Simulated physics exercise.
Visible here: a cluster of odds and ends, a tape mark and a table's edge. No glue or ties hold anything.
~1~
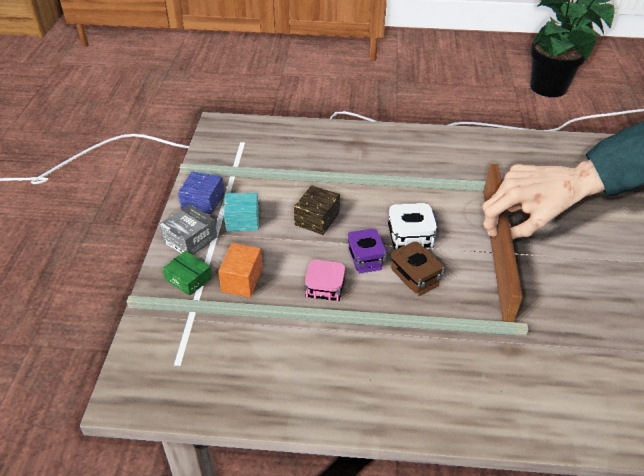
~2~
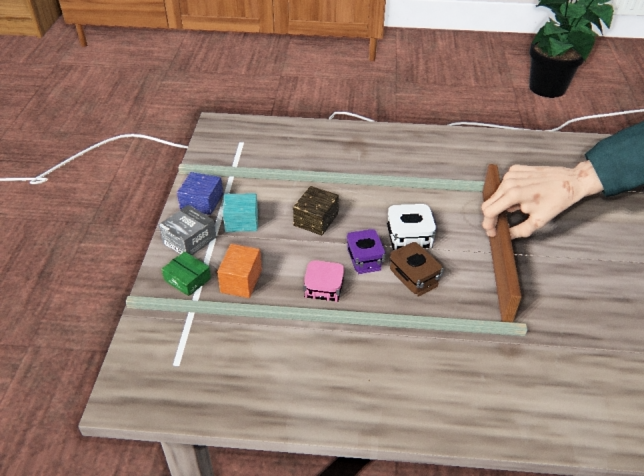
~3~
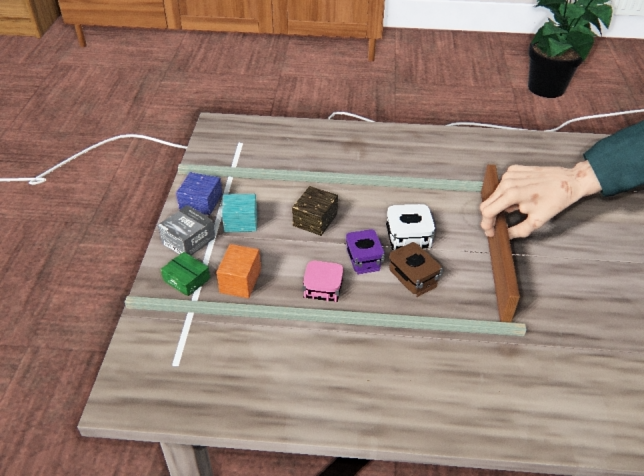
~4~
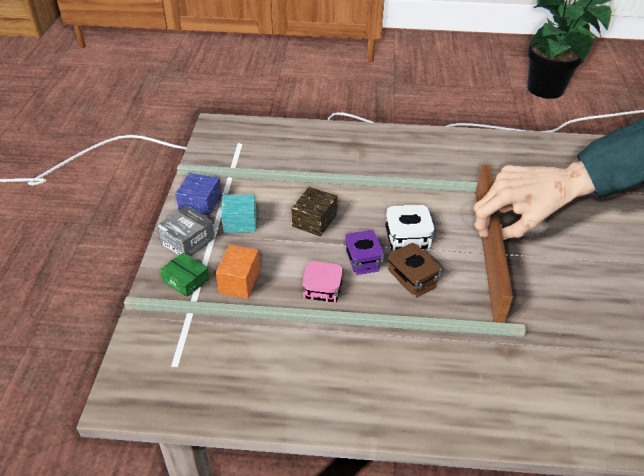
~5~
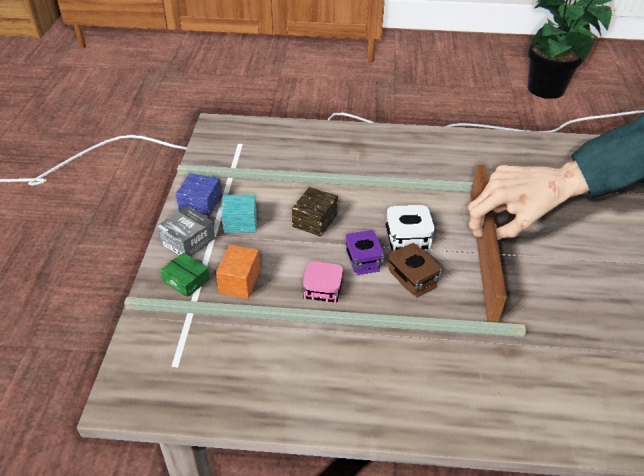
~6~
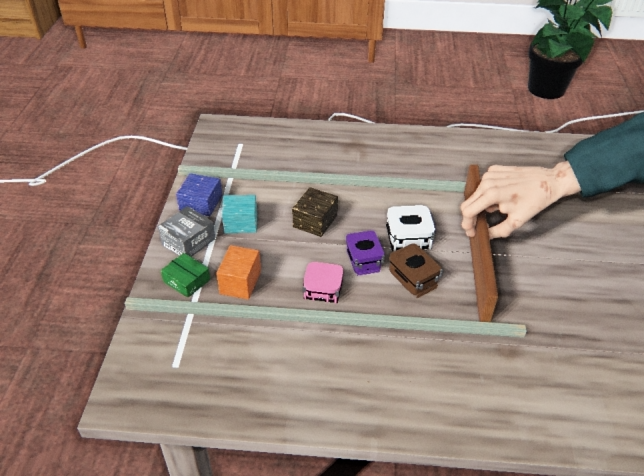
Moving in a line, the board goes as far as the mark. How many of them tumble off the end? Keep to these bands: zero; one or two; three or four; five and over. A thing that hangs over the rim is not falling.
That gives three or four.
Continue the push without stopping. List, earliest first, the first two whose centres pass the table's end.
That would be the turquoise block and then the green box.
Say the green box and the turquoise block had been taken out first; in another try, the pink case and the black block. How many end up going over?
The count is 2 in the first case and 1 in the second.
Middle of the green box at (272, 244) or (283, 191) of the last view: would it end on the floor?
In the two tries the green box ends up below and is not knocked off, in that order.
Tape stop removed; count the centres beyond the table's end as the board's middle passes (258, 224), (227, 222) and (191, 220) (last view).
The counts: 0, 4 and 7.
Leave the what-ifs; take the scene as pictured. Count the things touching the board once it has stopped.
Total: 3.
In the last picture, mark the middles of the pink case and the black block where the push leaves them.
About (180, 287), and the other about (164, 204).
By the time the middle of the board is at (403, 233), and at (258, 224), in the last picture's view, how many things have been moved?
The count reaches 3 first and 10 second.
Early on, none off yet; blue block at rest near (200, 195); grey box at rest near (187, 233); green box at rest near (186, 275).
A while later, none off yet; blue block travelled about its own width near (177, 185); grey box travelled a little near (167, 238); green box travelled about its own width near (151, 277).
Finally, the number that fall off is three or four; lost, turquoise block, green box, grey box and blue block.
